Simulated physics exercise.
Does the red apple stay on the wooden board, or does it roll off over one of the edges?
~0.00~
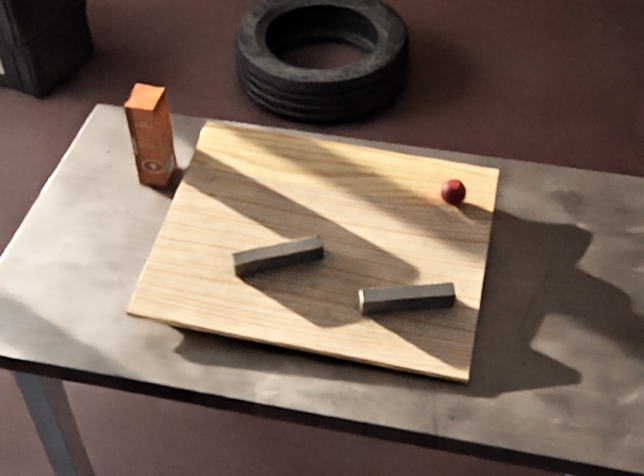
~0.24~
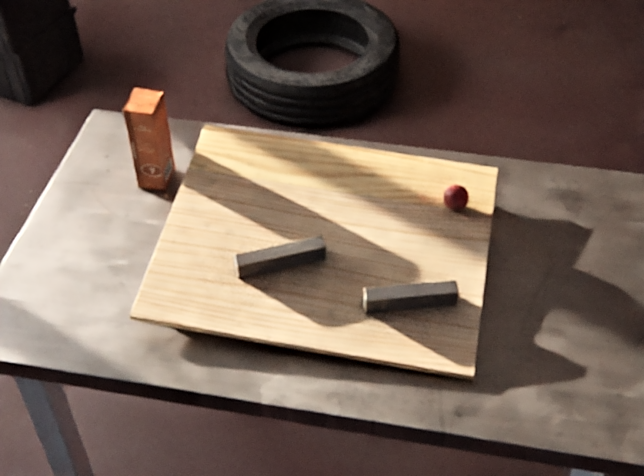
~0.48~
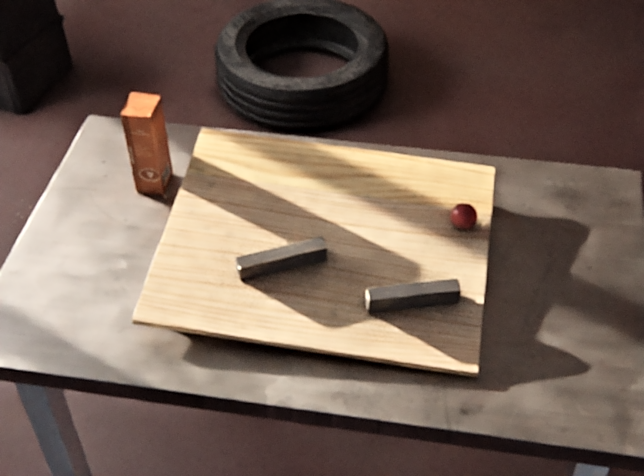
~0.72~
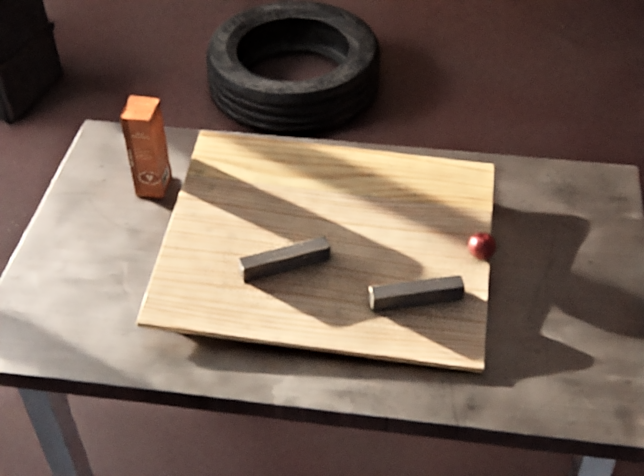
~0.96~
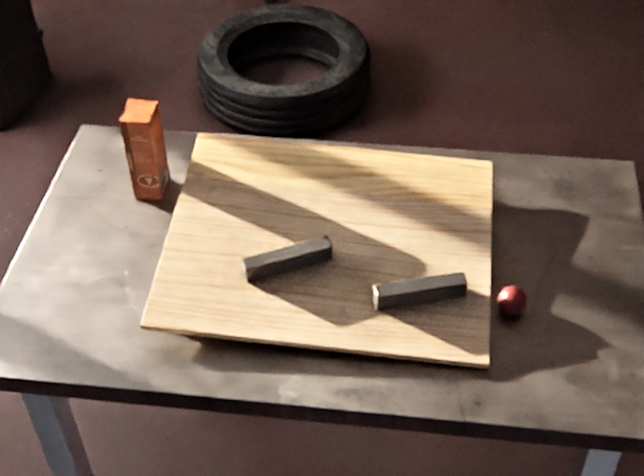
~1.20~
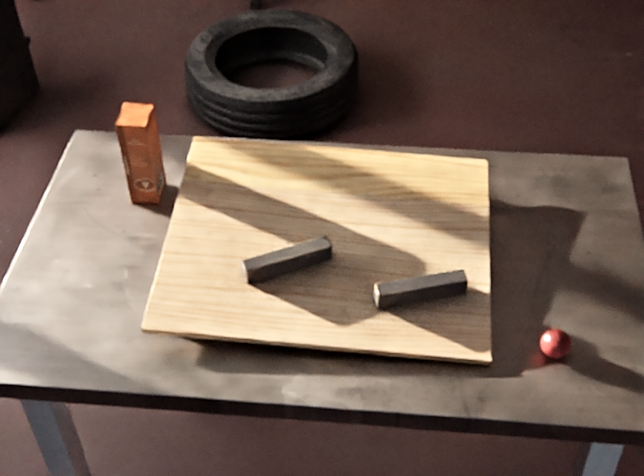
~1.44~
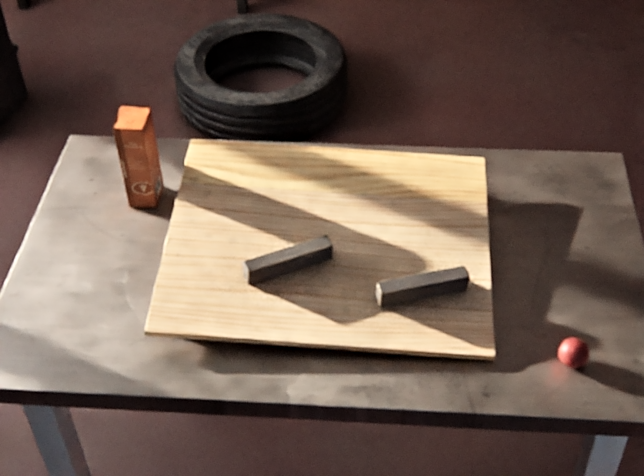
It rolls off the board, crossing the right-hand edge onto the tabletop.
